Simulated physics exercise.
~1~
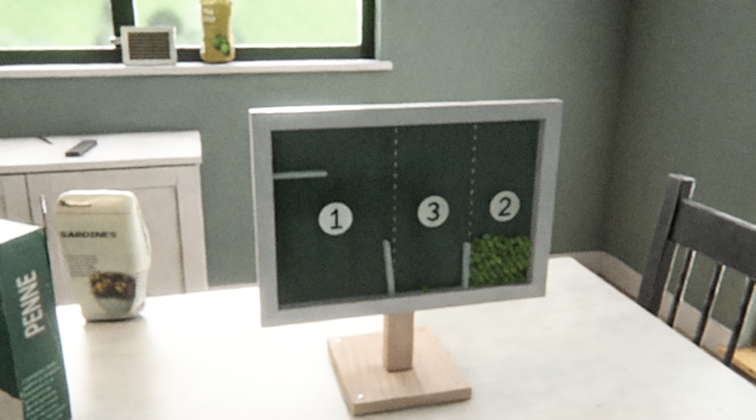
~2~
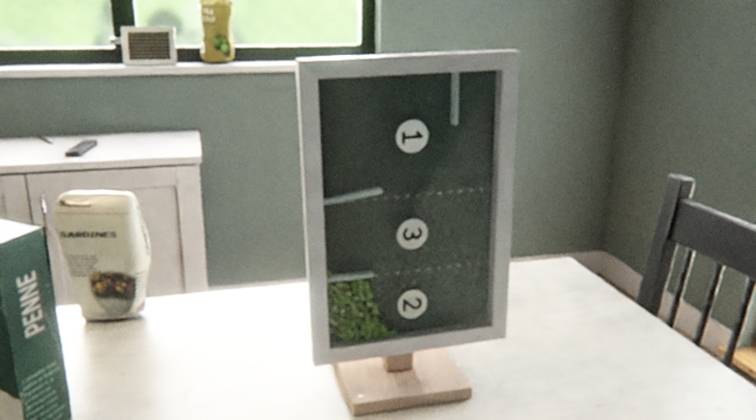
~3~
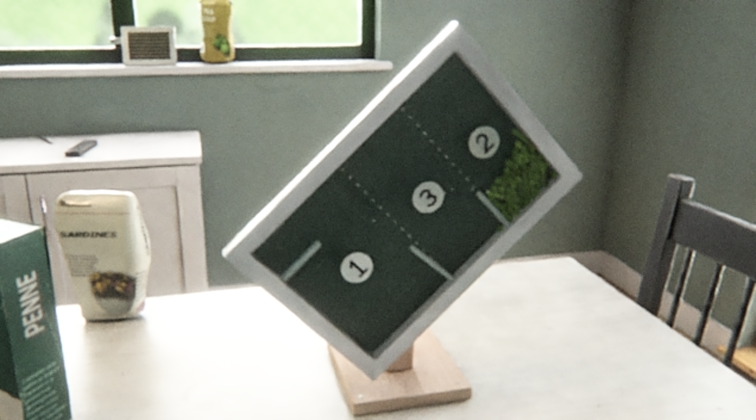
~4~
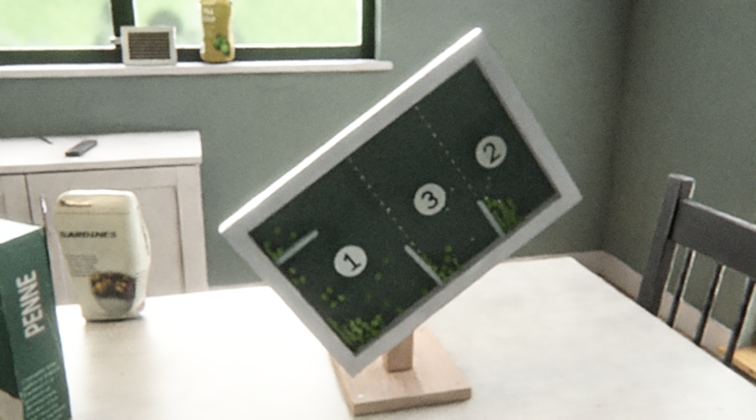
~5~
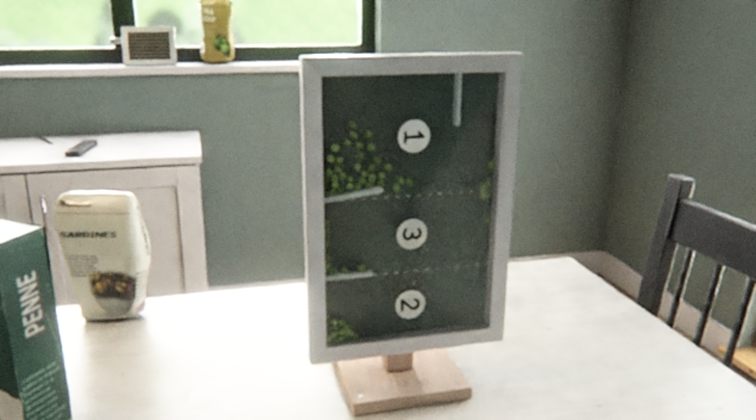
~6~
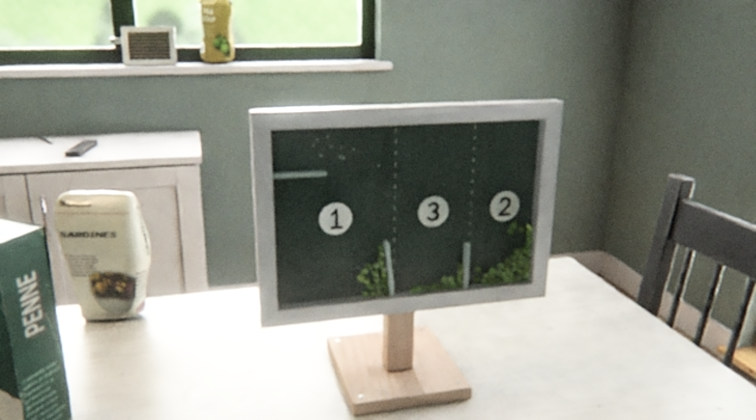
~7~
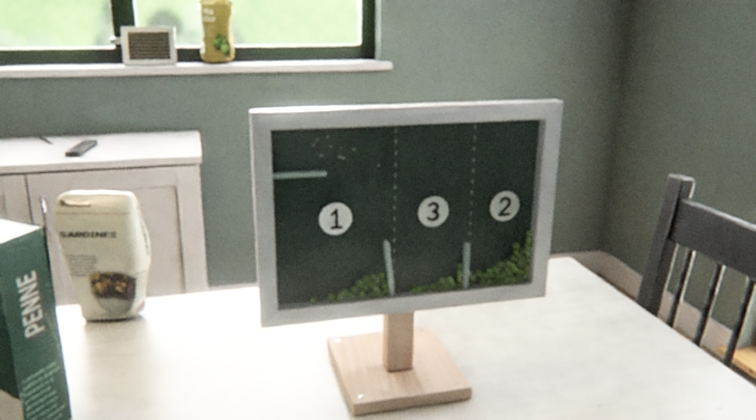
A framed dark green panel of small green bits on a wooden stand turned upright, swung back through a tilt, stood upright again and returned level, scattering the pile from strip two until some lay along the bottom of all three strips.
